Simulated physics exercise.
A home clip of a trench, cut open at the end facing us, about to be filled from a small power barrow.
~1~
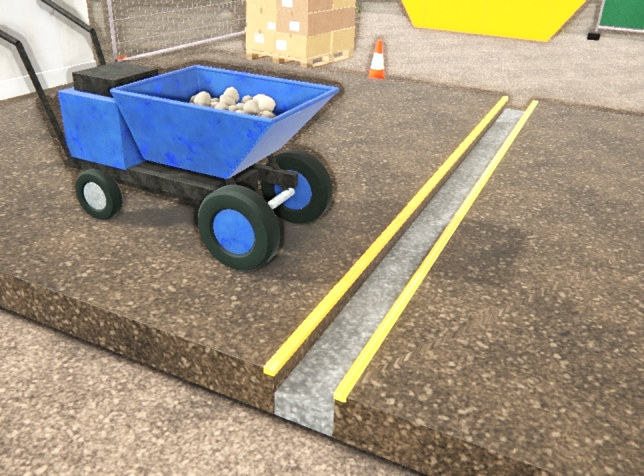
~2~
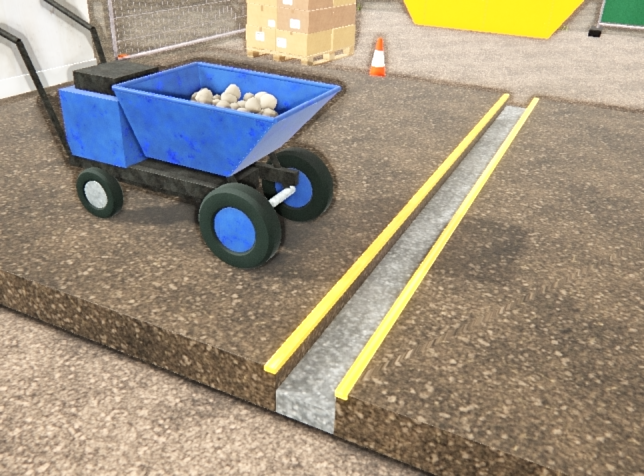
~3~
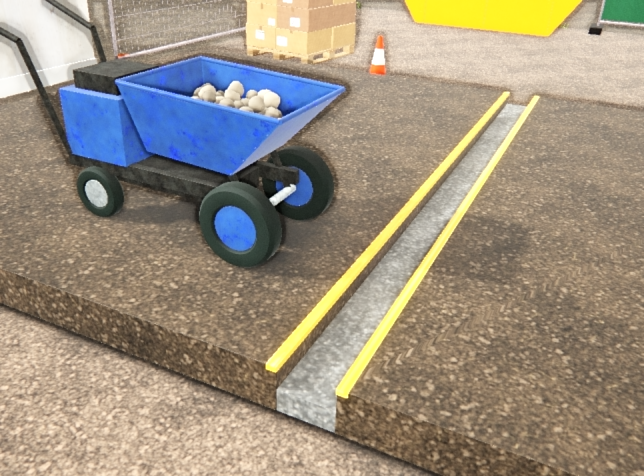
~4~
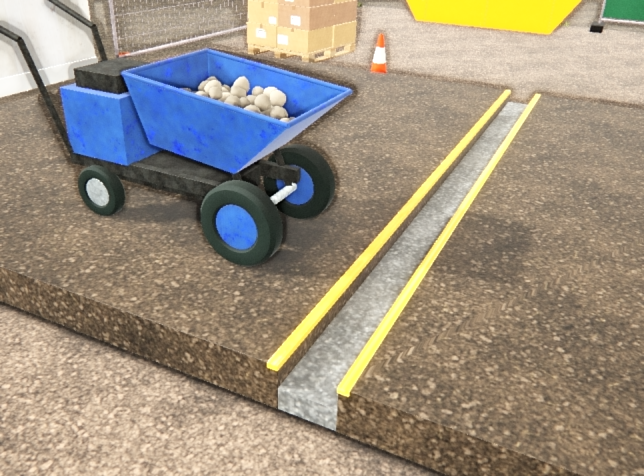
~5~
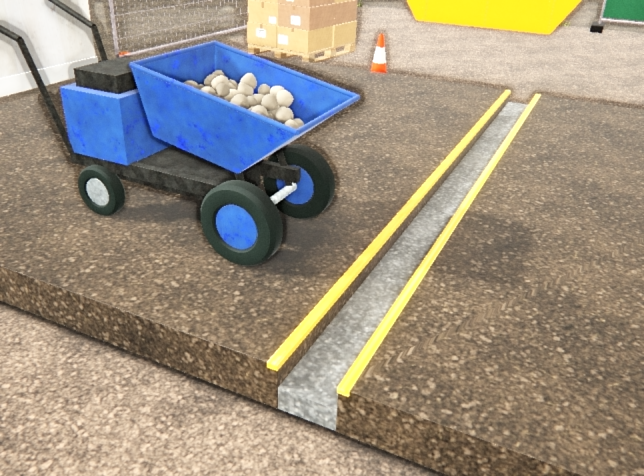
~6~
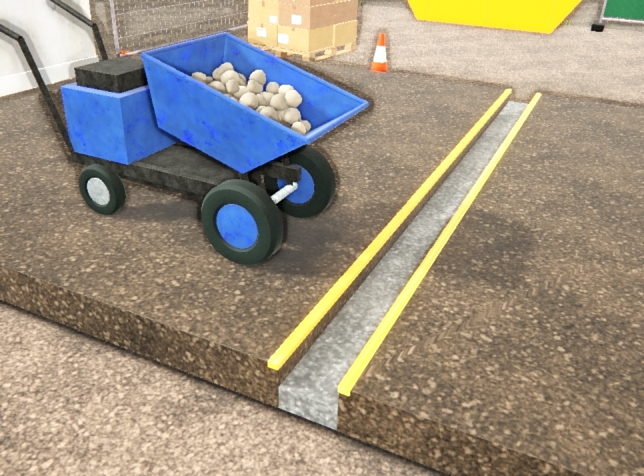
On a raised slab of coarse brown ground in a work yard, seen from slightly above, a narrow trench lined in grey is cut open at the near end. A blue barrow with black handles holds pale rounded stones left of the trench's yellow edge strips, with boxes, an orange cone and a yellow container behind. The barrow's skip gradually tilts down toward the right while its wheels stay still.
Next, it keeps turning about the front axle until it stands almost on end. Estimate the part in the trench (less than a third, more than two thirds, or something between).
The trench takes from one third to two thirds.
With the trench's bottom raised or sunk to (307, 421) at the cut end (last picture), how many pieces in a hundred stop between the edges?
About 70 per cent.
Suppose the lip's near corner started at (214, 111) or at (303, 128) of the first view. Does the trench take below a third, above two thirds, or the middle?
One: In the middle band. Two: Under a third.
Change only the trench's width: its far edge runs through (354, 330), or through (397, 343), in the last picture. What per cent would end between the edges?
Roughly 20 per cent, and 80 per cent.
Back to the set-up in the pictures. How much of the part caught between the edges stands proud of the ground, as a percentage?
Some 30 per cent.
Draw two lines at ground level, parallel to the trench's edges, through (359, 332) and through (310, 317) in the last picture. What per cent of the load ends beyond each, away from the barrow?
The first gives 50 %, the second 90 %.
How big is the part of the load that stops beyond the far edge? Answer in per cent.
It comes to 35 per cent or so.
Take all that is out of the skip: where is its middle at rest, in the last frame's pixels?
Close to (410, 264).
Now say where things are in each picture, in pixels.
The first picture shows lip of the skip (272, 122), level; top of the load (233, 113), river pebbles; first edge of the trench (309, 323); far edge (374, 344), the trench under half as wide as the skip, and shallow for its width.
The second picture shows lip of the skip (275, 121), level; top of the load (217, 108).
The third picture shows lip of the skip (280, 122), tipped barely; top of the load (220, 105).
The fourth picture shows lip of the skip (288, 126), tipped a little; top of the load (226, 101).
The fifth picture shows lip of the skip (297, 133), tipped a little; top of the load (233, 98).
The sixth picture shows lip of the skip (307, 141), tipped clearly; top of the load (225, 95); first edge of the trench (313, 317); far edge (378, 337).
Just after the last frame, skip tipped steeply; every one in the skip.
A moment on, skip tipped right over; the larger part in the skip; about a tenth in or heaped over the trench; just a few beyond it.
Further on, skip tipped right over; about a tenth in the skip; just a few short of the trench; roughly half in or heaped over the trench; roughly a third beyond it.
When it is over, skip tipped right over; about a tenth in the skip; just a few short of the trench; roughly half in or heaped over the trench; roughly a third beyond it.
